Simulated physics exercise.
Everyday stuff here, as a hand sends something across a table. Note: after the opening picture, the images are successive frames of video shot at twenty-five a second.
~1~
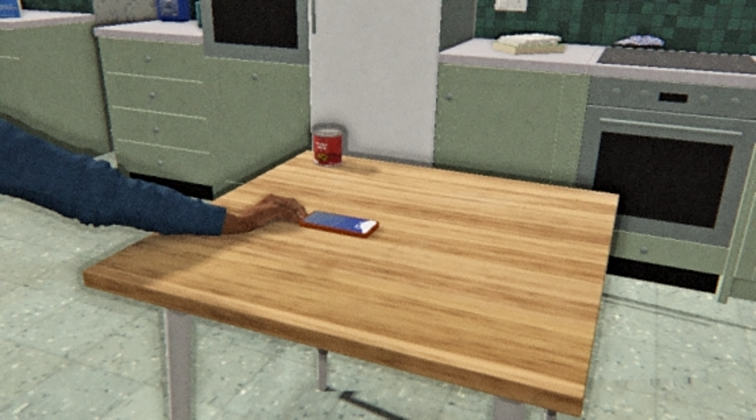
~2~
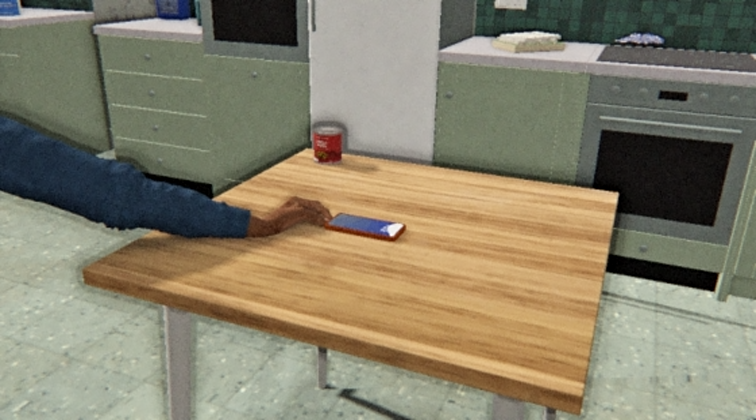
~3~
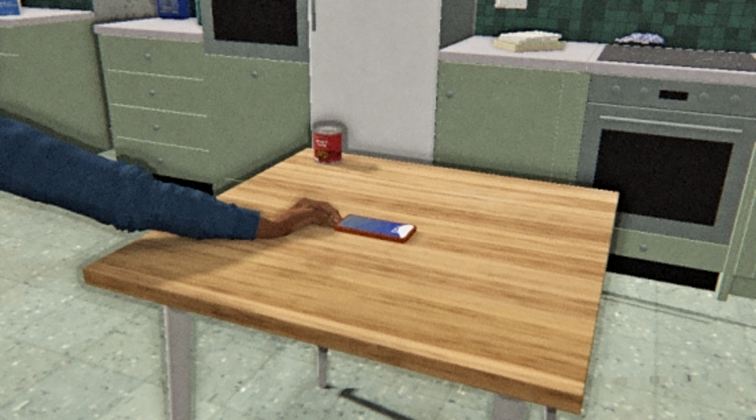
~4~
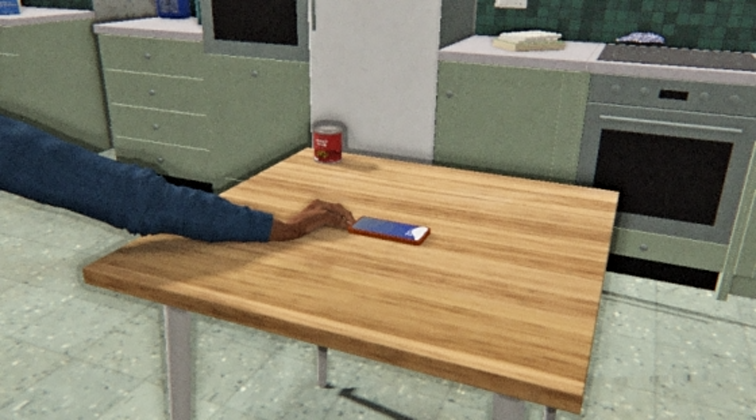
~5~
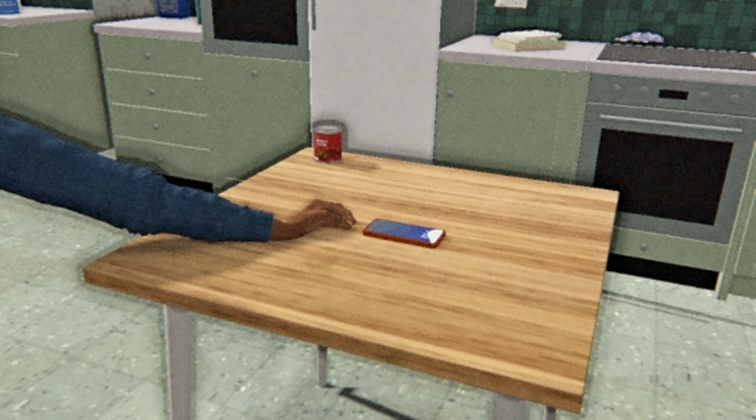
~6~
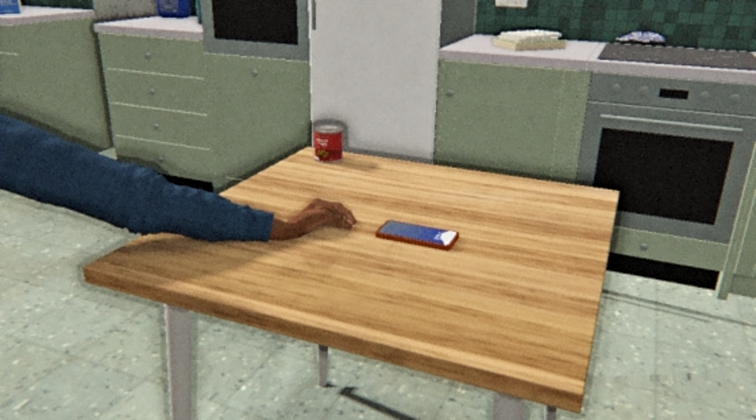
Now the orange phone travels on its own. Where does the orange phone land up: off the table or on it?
Kept on top.
Then, 0.24 s later than the last frame, orange phone moved about its own width near (442, 240).
Then, 0.48 s later than the last frame, orange phone resting near (442, 240).
When it is over, moved from the start, orange phone. End places, in pixels of the last picture, orange phone near (442, 240).
